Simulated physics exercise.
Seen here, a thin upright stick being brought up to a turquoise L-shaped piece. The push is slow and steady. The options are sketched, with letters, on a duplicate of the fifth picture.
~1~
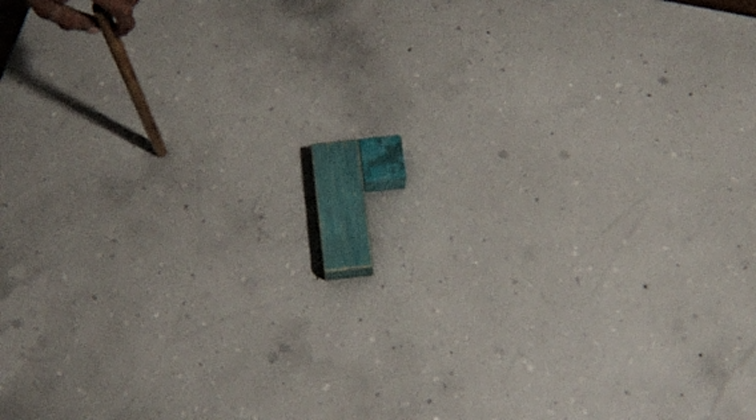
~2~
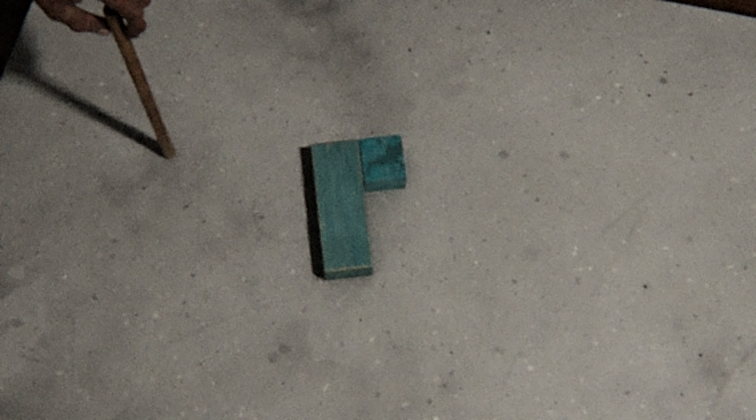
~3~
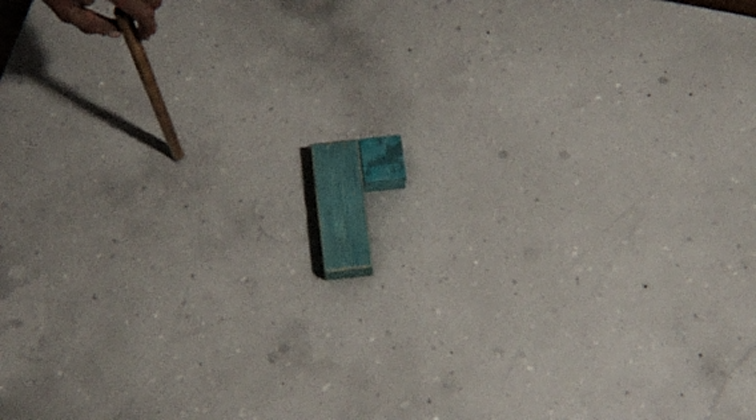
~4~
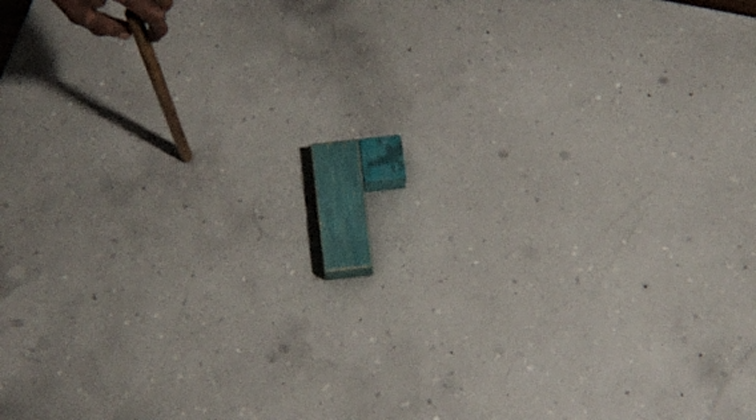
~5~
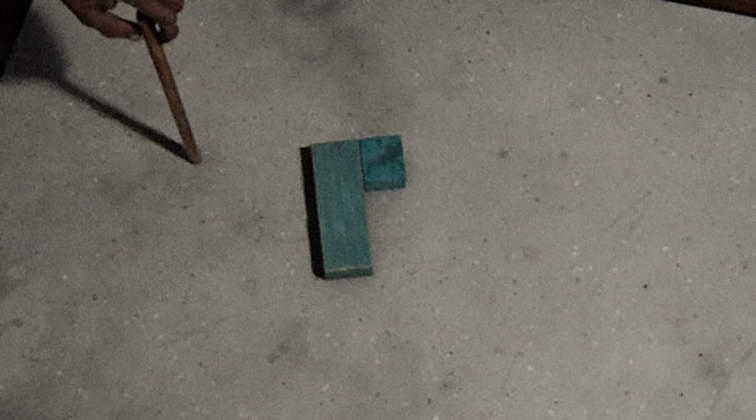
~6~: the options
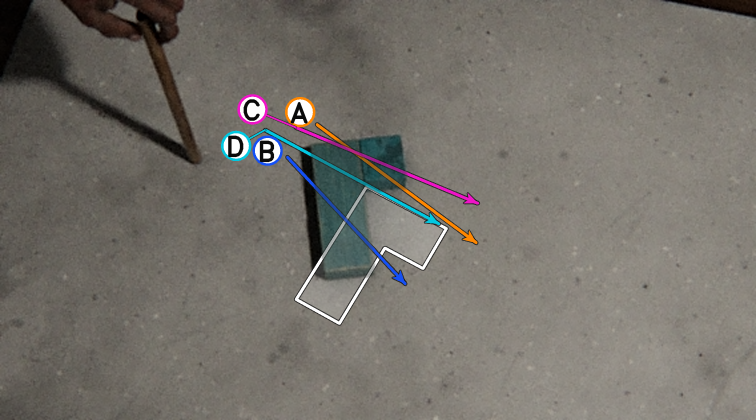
Hand-held thin wooden stick moving slowly a short way right across a grey speckled surface, turquoise L-shaped piece staying still.
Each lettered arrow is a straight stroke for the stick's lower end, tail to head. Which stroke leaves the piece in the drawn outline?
With A it matches the outline.
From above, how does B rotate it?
It turns anticlockwise.
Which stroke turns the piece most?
That is D.
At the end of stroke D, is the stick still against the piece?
At the end, yes.
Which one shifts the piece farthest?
That is D.
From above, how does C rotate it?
Clockwise.
On the marked copy, A from (317, 125) to (476, 243); B from (288, 157) to (405, 284); C from (296, 127) to (478, 203); D from (265, 130) to (439, 224).
Following A. Soon after the start, foot of the stick (373, 167), piece (349, 223).
Later, foot of the stick (430, 209), piece (350, 240).
In the end, foot of the stick (476, 243), piece (350, 241); it fills the outline.
As for the rest, B leaves the piece out of the outline, at (408, 218); C leaves the piece out of the outline, at (349, 225); D leaves the piece out of the outline, at (415, 249).
